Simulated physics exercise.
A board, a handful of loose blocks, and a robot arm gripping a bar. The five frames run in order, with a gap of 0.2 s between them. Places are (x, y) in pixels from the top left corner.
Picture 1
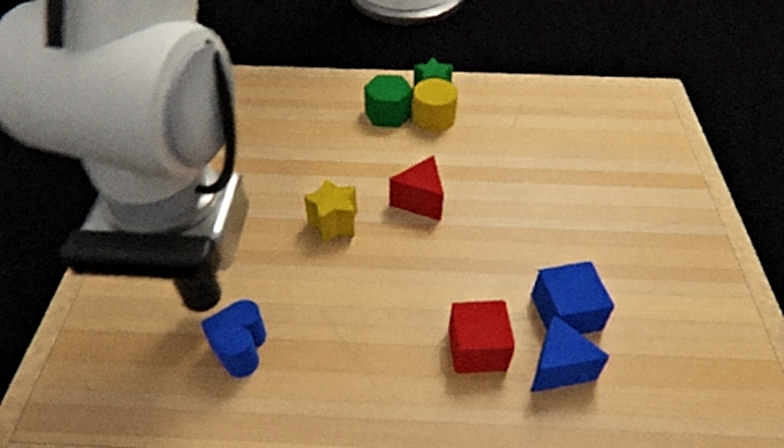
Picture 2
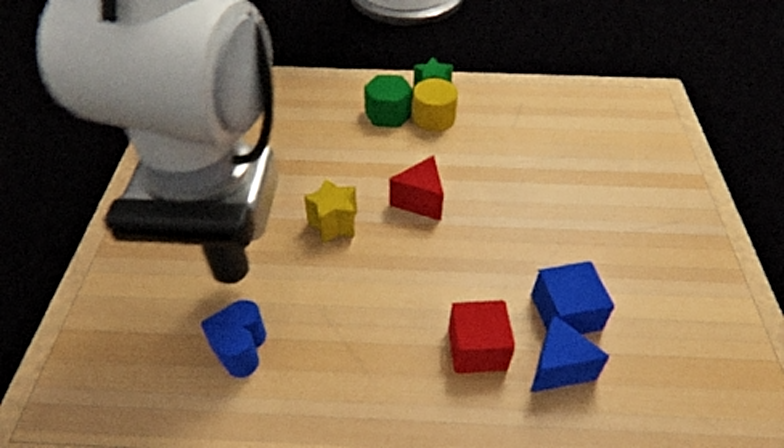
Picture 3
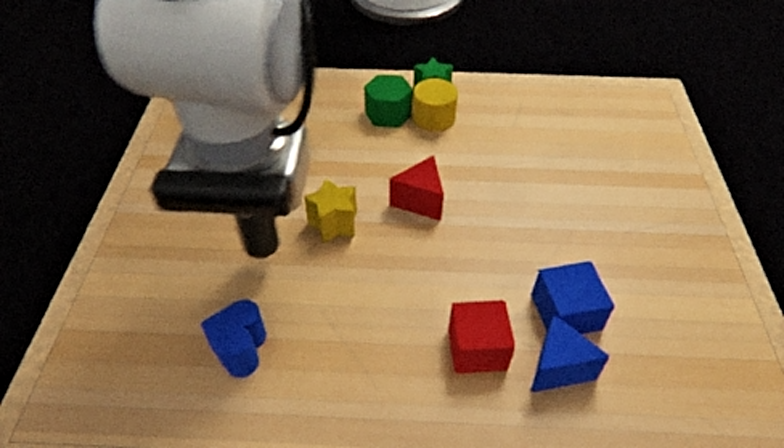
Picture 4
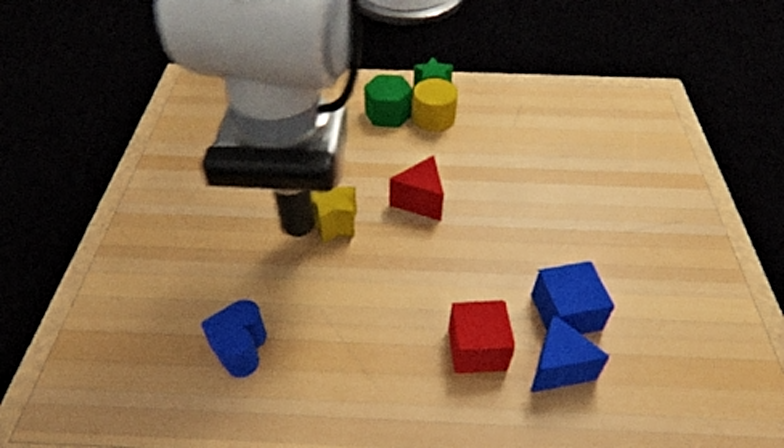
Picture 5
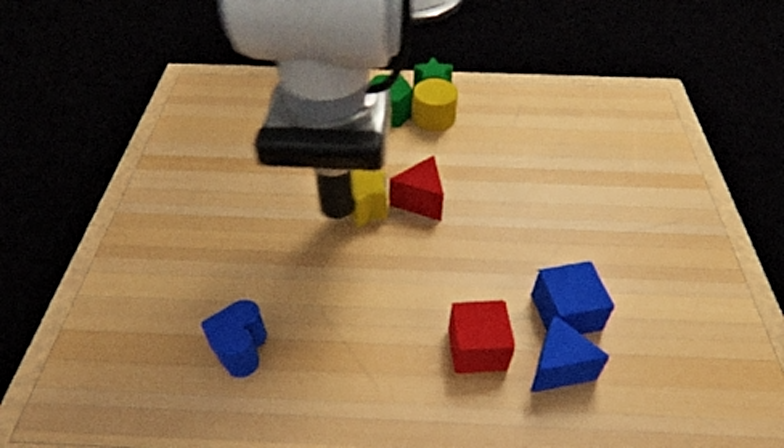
In this clip, a robot arm holding a dark bar moves up and to the right over a wooden board of colored blocks, then pushes the yellow star-shaped block a short way right, close to the red triangular piece.
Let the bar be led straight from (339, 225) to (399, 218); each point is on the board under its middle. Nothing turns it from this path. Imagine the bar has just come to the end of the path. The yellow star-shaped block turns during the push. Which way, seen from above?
From overhead, anticlockwise.
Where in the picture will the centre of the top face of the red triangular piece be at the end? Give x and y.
In the picture, that point is around (438, 163).
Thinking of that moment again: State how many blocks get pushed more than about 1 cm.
Count: Two.
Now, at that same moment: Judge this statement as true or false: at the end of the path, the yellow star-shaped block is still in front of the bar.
That claim is false.
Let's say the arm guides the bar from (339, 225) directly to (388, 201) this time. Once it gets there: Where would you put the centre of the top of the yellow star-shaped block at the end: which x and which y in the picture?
The spot you're after is about (404, 154) in the image.
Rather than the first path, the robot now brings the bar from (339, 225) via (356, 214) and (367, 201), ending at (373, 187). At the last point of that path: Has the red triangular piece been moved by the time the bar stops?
Yes
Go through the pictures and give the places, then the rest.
In the first picture, bar's lower end at (202, 297); yellow star-shaped block at (332, 197); red triangular piece at (422, 175).
In the second picture, bar at (230, 270); blocks still.
In the third picture, bar at (262, 245); blocks still.
In the fourth picture, bar at (298, 224); blocks still.
In the fifth picture, bar at (337, 207); yellow star-shaped block at (364, 182); red triangular piece at (422, 175).
What follows on the original path. Halfway along, bar at (369, 203); yellow star-shaped block at (384, 172), turned 25° anticlockwise; red triangular piece at (431, 171), turned 25° clockwise.
At the end, bar at (399, 199); yellow star-shaped block at (395, 167), turned 55° anticlockwise; red triangular piece at (438, 163), turned 55° clockwise.
